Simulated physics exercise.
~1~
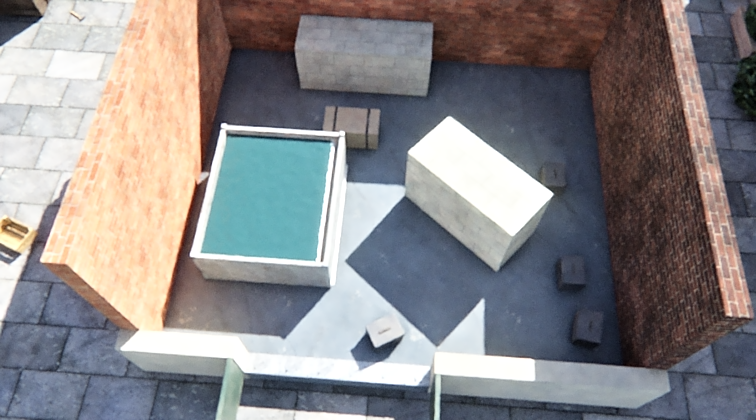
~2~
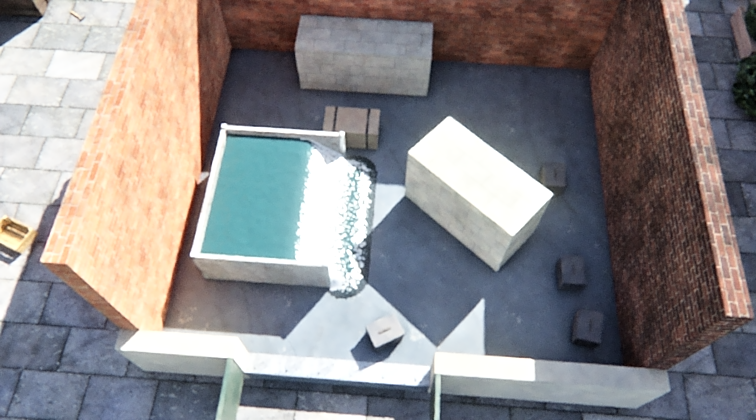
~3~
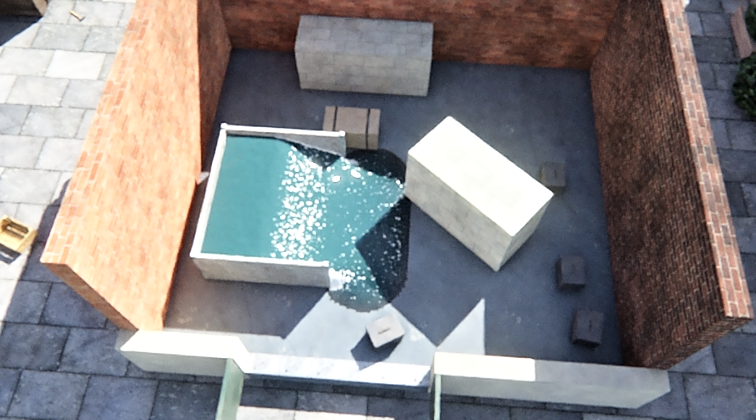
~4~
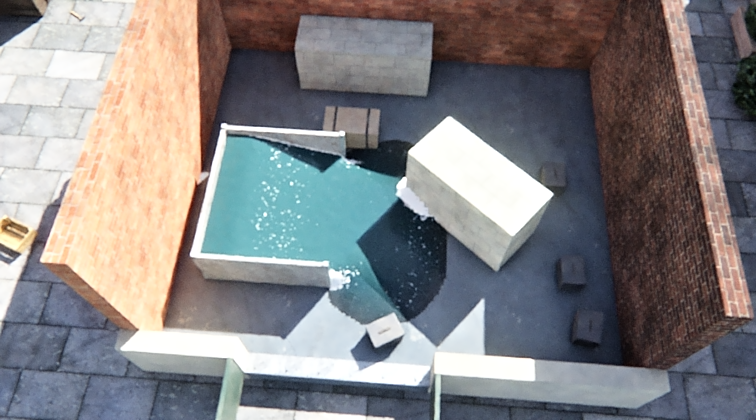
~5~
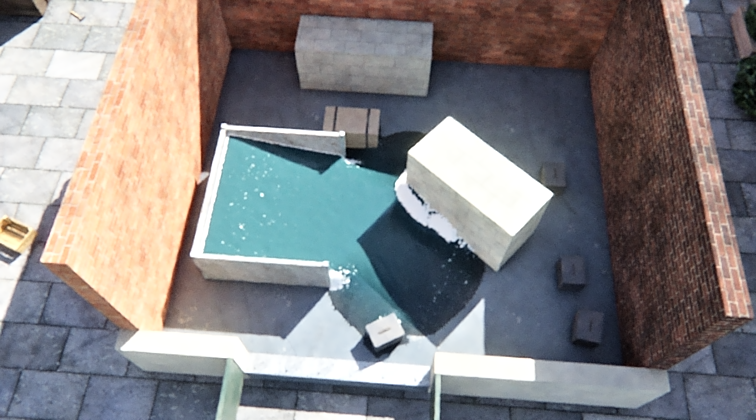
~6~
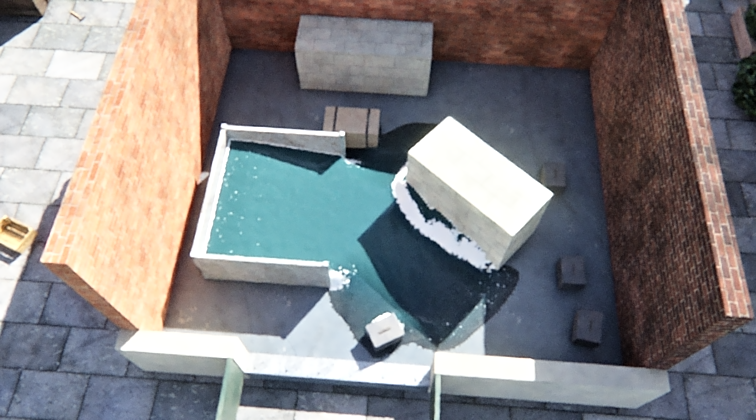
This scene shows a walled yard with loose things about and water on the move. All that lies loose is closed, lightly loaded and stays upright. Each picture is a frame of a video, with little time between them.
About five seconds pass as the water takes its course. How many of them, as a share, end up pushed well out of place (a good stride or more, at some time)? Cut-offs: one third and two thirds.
Two thirds or more.
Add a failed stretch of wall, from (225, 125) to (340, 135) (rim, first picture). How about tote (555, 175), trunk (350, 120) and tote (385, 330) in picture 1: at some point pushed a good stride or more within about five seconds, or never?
Taking them in order, covered the distance, covered the distance, short of it.
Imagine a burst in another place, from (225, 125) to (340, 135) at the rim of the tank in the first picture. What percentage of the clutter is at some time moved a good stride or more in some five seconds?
I make it 40 per cent.
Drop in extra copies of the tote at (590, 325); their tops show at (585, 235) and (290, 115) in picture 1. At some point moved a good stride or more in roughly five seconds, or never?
Going one by one, I'd say gets shoved clear for the first and not displaced that far for the second.
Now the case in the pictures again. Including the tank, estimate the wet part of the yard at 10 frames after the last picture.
By my count it's near 60 in a hundred.
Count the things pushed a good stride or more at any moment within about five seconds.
The number is 4.
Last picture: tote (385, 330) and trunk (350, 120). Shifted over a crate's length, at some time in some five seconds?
Displacement check, in sequence - reached it, not enough.
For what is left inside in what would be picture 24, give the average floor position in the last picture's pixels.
(464, 207).
A moment on, 0 of 5 are well off their spots; 0 afloat.
Next, 0 of 5 are well off their spots; 1 afloat.
Later, 3 of 5 are well off their spots; 0 afloat.
In the end, 4 of 5 are well off their spots, and 4 have been at some point; 2 afloat.
